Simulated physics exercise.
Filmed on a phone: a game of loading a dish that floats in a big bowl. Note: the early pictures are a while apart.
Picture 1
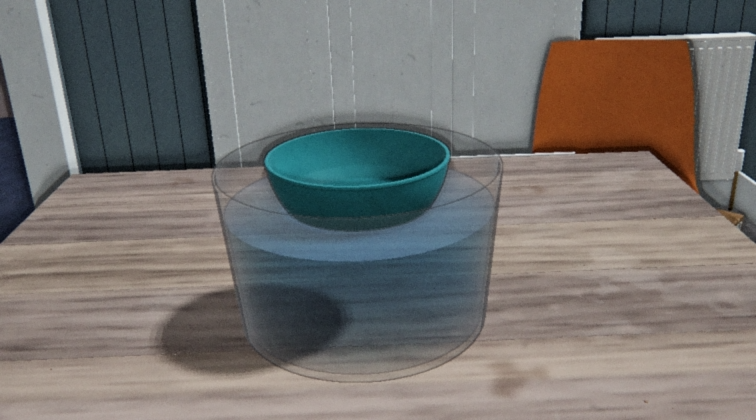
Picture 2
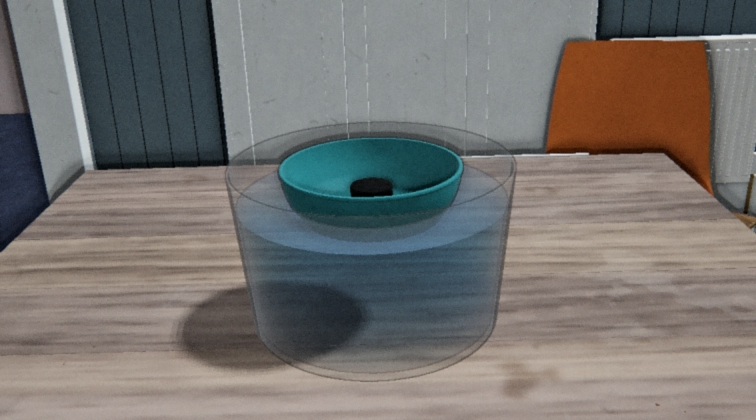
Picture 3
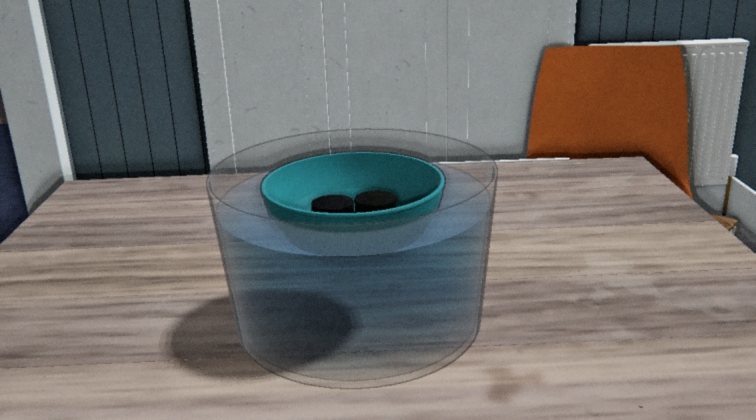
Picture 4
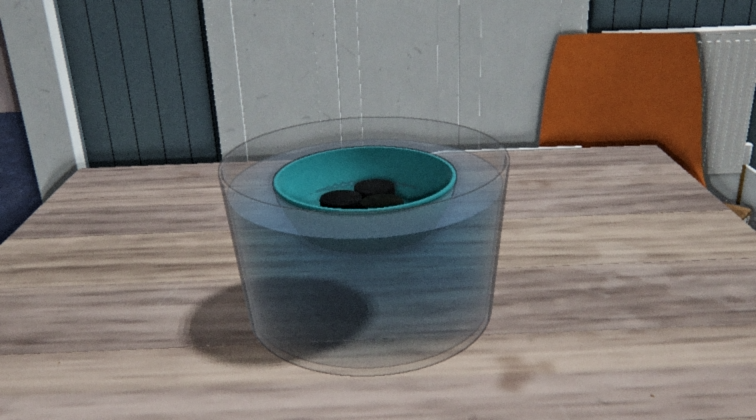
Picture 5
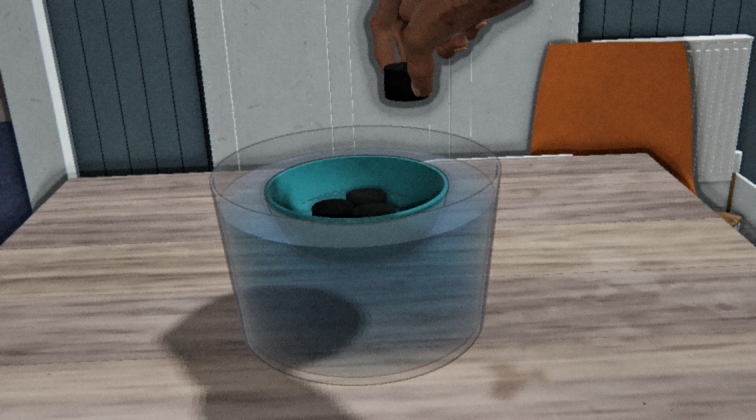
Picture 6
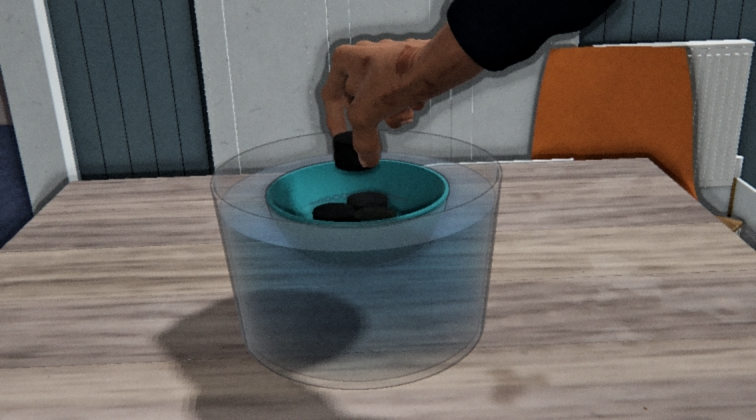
A floating teal dish sinks lower as dark discs are added, and a hand lowers another.
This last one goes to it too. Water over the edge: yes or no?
Yes.
A moment on, the iron weight is in and the dish dips.
Further on, water pours in over its edge.
When it is over, the dish lies on the bottom with its load.
